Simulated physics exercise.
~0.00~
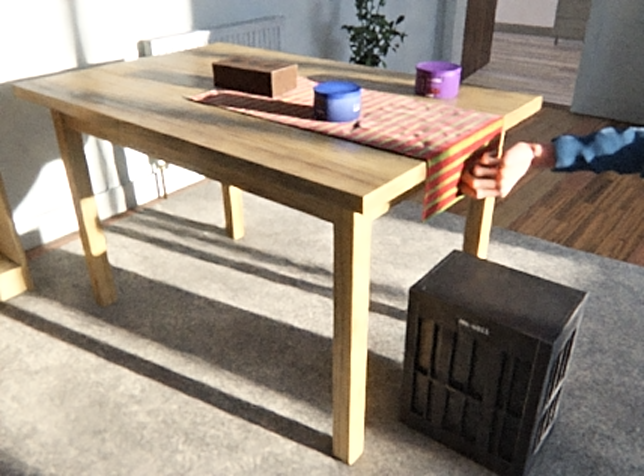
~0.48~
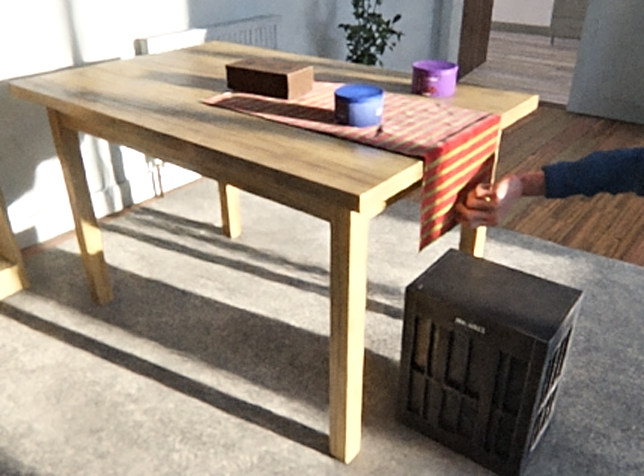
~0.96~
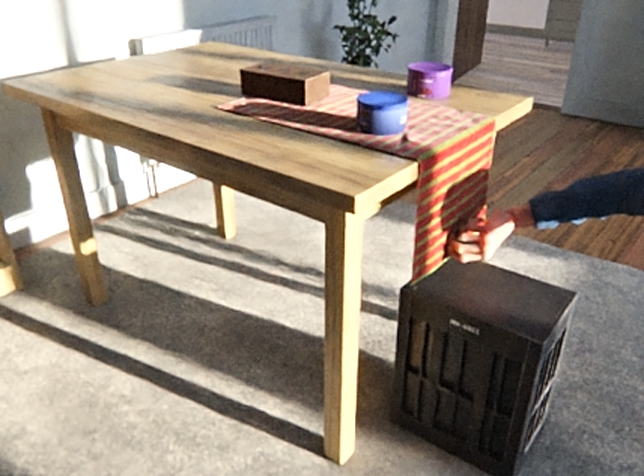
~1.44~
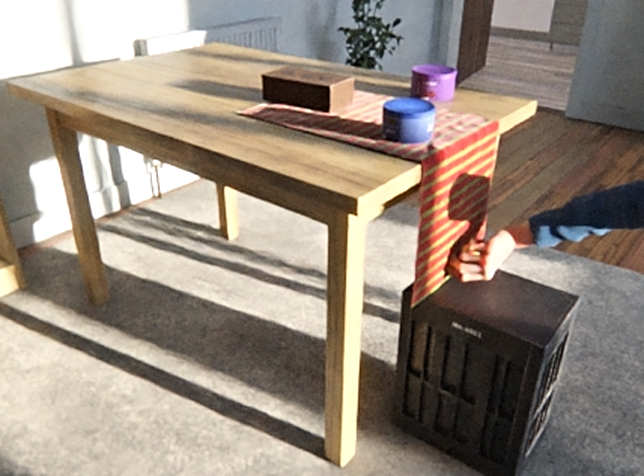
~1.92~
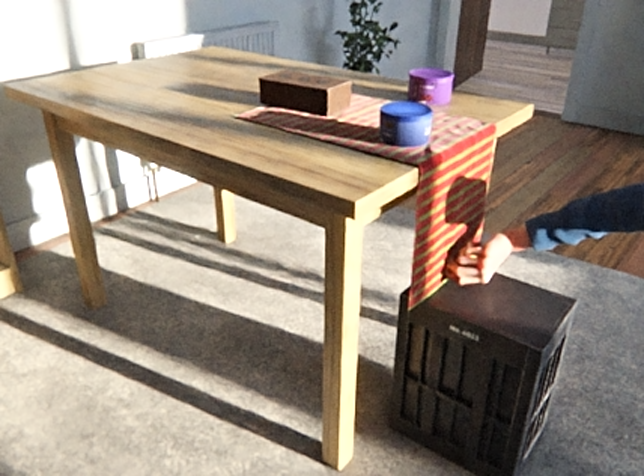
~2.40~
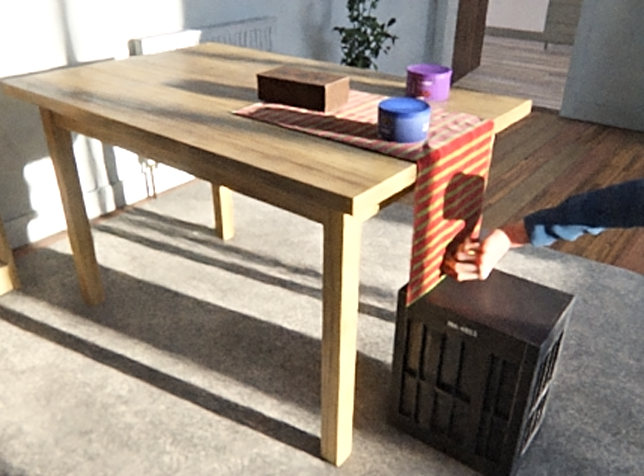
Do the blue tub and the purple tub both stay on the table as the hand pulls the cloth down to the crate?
Yes, both stay on the table. The blue tub rides along with the cloth but stops clear of the edge, and the purple tub remains in its place.
